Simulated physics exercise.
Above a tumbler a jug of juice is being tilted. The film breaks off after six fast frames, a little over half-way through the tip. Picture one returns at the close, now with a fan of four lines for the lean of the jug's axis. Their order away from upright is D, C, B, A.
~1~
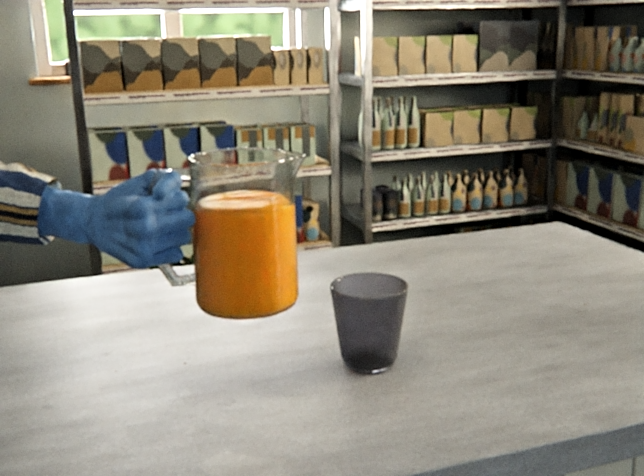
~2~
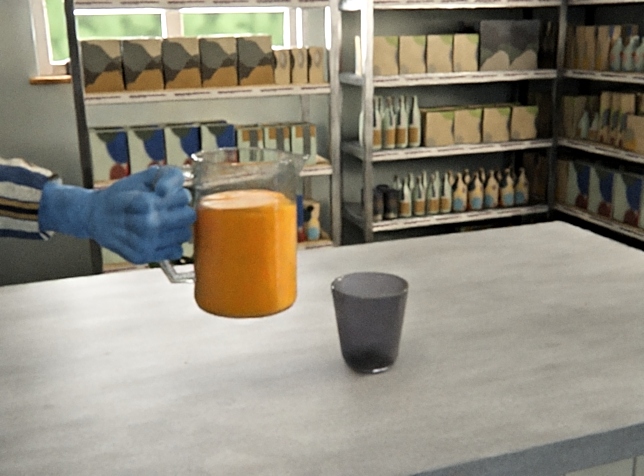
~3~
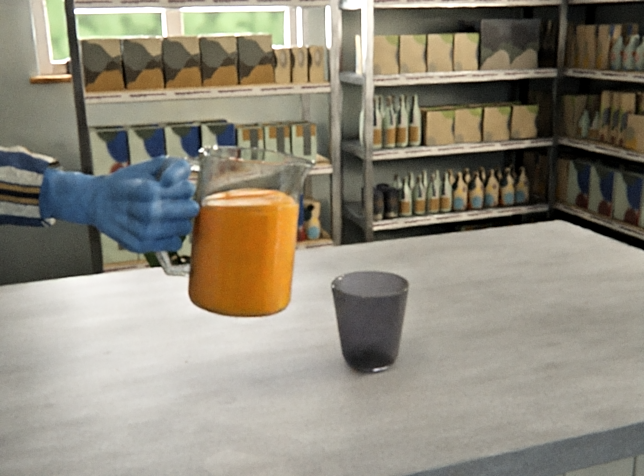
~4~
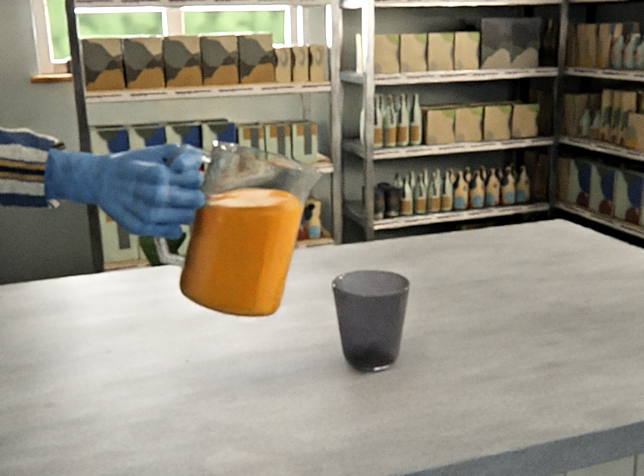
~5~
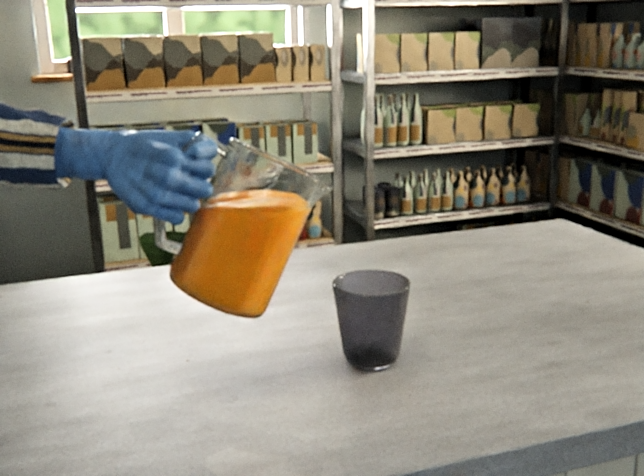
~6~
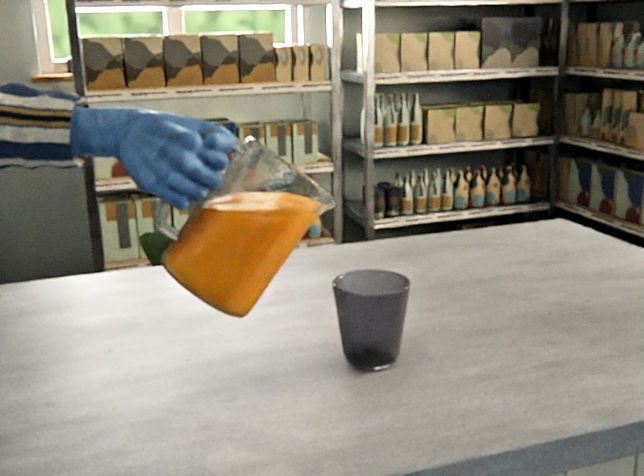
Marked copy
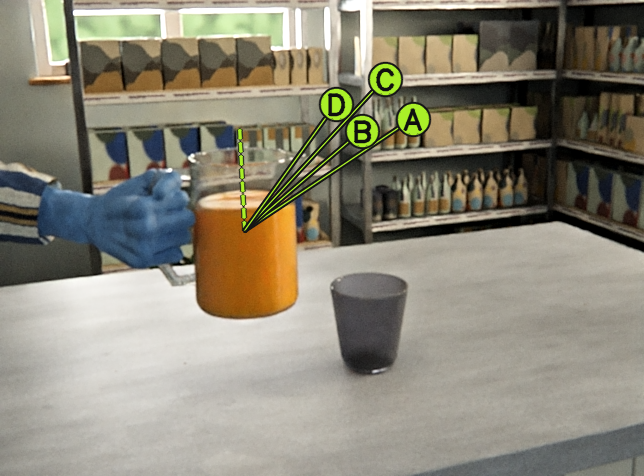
A blue-gloved hand tilting a glass jug of orange juice steadily to the right above a dark tumbler on a pale table.
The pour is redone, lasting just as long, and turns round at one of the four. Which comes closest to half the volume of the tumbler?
A works best here.
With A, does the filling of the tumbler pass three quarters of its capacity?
No, it does not.
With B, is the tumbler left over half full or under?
Under.
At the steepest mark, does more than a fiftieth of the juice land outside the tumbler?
No.
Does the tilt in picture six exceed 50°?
No, it does not.
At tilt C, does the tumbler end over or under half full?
Under.
On the marked copy, A at (398, 127); B at (348, 141); C at (373, 90); D at (325, 117).
If A is chosen, the tumbler ends with about 48 % of what it can hold.
If B is chosen, the tumbler ends with about 27 % of what it can hold.
If C is chosen, the tumbler ends with about 12 % of what it can hold.
If D is chosen, the tumbler ends with about 2 % of what it can hold.
